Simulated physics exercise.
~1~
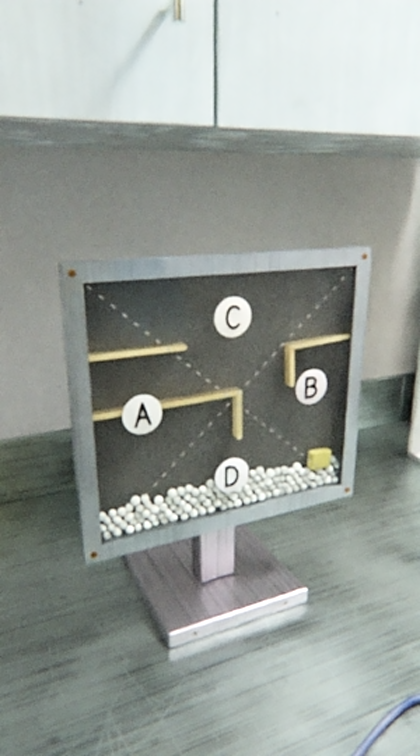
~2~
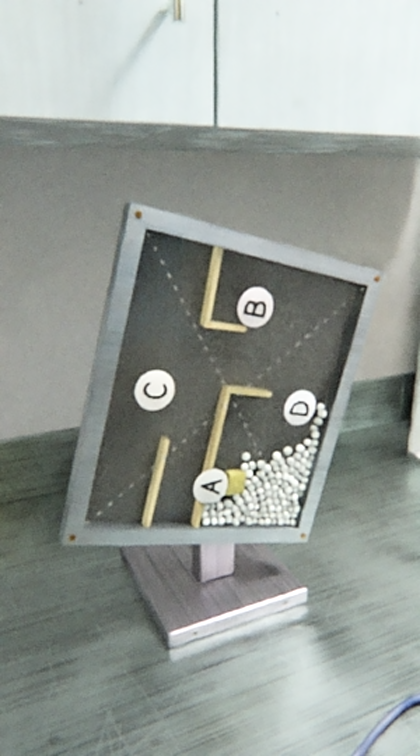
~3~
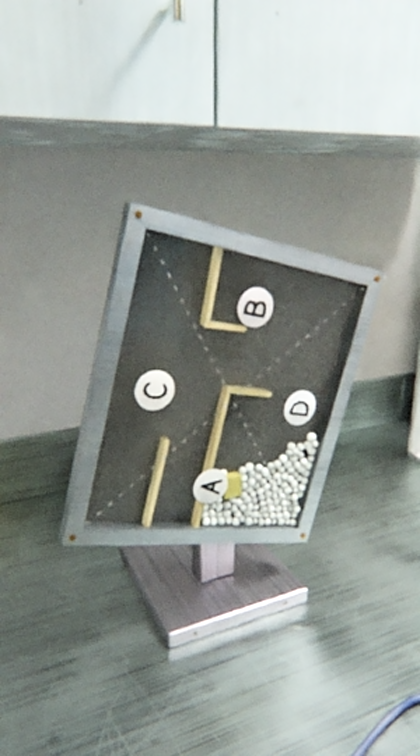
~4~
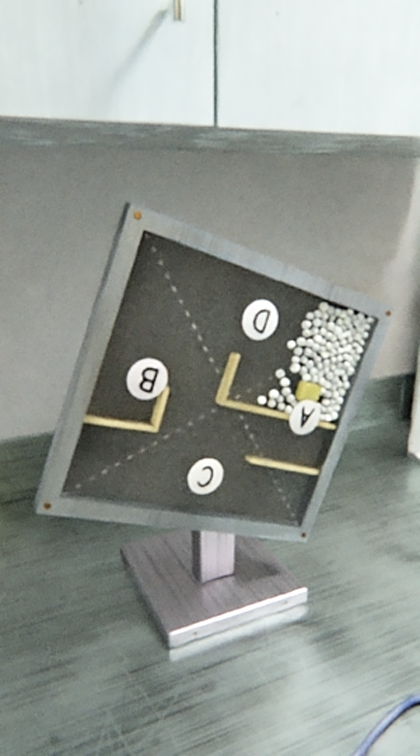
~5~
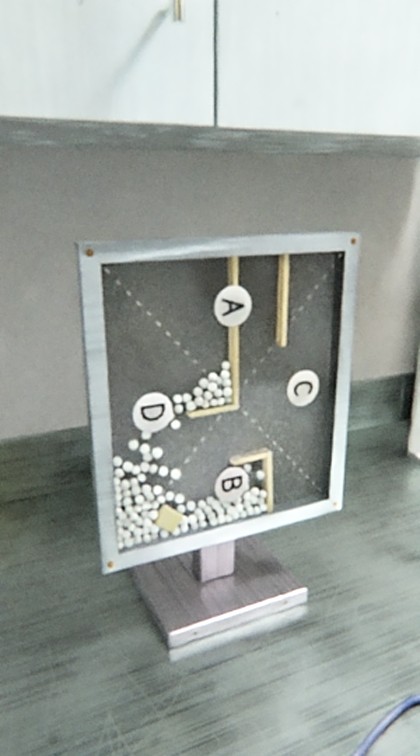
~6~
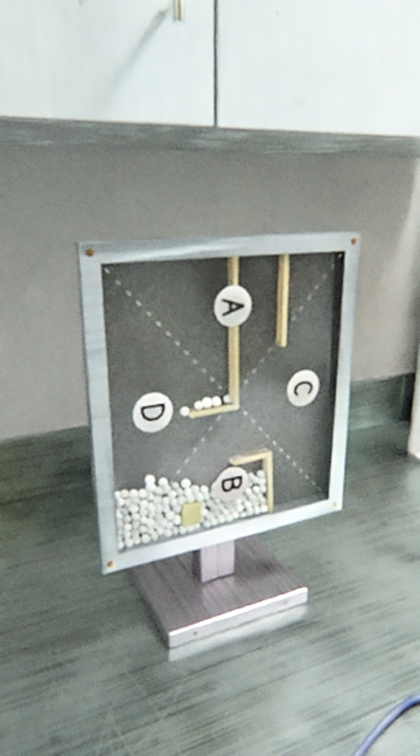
The framed case of small white beads and a yellow block turned anticlockwise on its stand, paused on its side, then swung on around, and the beads spilled across and settled mostly at the lower left, with a few left on a ledge.
